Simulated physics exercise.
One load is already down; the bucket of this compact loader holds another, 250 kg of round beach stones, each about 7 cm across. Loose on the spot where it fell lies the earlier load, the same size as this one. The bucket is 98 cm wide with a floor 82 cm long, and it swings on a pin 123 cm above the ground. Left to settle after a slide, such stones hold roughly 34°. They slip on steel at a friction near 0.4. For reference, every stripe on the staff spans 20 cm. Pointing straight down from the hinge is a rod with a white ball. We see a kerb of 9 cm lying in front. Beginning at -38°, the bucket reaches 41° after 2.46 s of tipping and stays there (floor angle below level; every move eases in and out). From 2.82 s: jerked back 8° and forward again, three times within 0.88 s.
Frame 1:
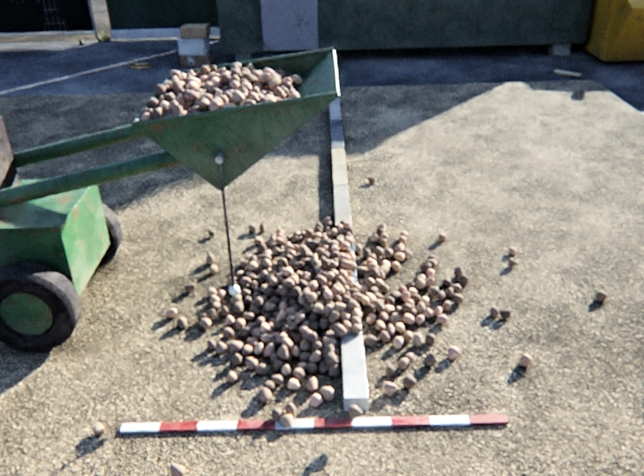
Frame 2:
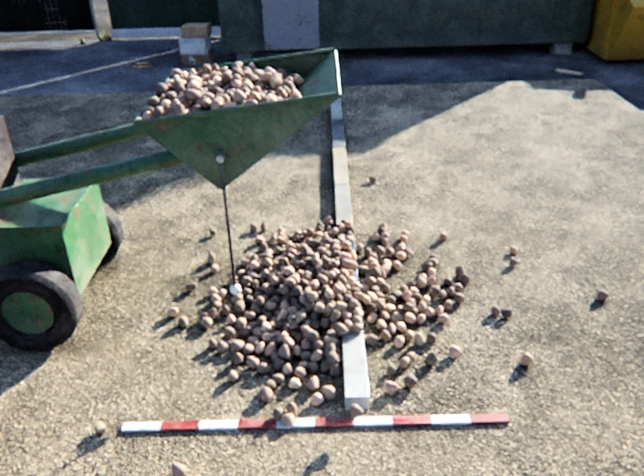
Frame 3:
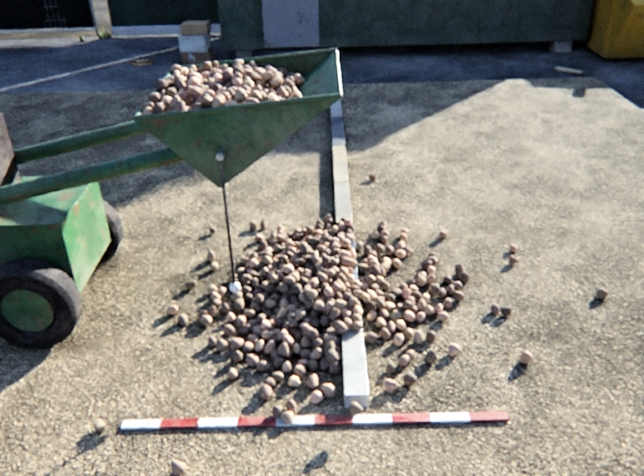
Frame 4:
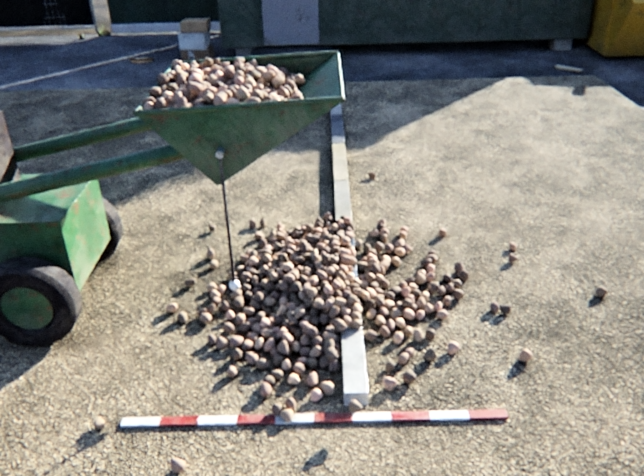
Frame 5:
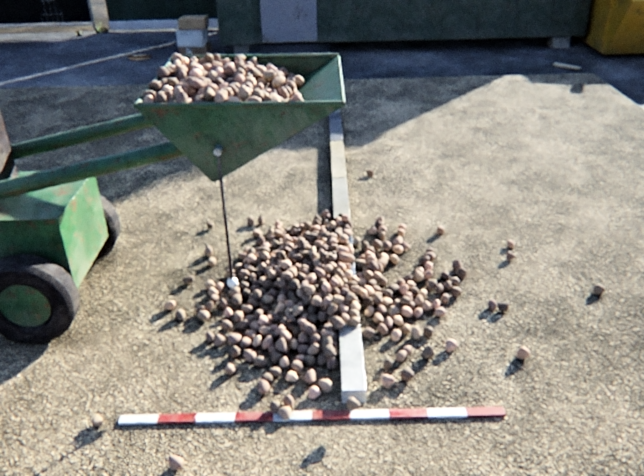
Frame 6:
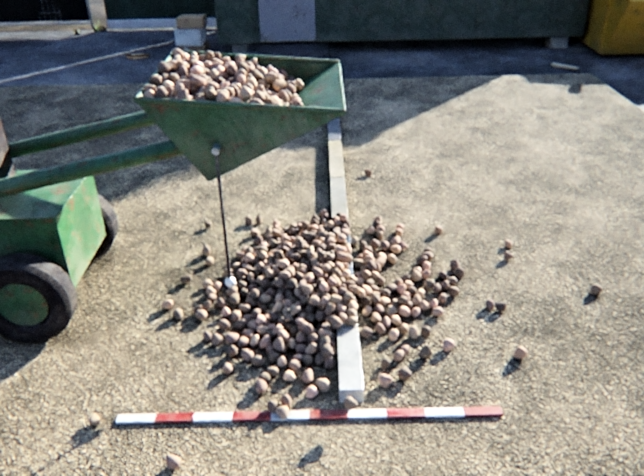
A green loader's bucket, heaped with brownish stones above a loose pile lying across a low kerb, slowly tilted back toward level, and its load settled to the left while the pile stayed still.
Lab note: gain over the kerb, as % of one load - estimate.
Gain: About 94 %.
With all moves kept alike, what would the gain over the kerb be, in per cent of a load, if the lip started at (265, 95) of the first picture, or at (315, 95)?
The first would add some 40 per cent and the second some 80 per cent.
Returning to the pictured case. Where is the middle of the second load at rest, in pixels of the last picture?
Roughly at (406, 278) in the last picture.
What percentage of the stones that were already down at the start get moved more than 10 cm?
10 %.
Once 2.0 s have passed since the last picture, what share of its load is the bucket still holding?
Roughly 0 per cent remains inside.
Then, 1.2 s after the last picture the floor is at 28°; in per cent of one load, 85 in the bucket, 94 on this side of the kerb, 21 over the kerb; the foremost stones are at (504, 284).
Then, 2.0 s after the last picture the floor is at 41°; in per cent of one load, 1 in the bucket, 103 on this side of the kerb, 96 over the kerb; the foremost stones are at (525, 277).
Then, 3.6 s after the last picture the floor is at 41°; in per cent of one load, 0 in the bucket, 88 on this side of the kerb, 111 over the kerb; the foremost stones are at (580, 290).
Then, 6.0 s after the last picture the floor is at 41°; in per cent of one load, 0 in the bucket, 88 on this side of the kerb, 111 over the kerb; the foremost stones are at (580, 290). Net gain over the kerb, 94.
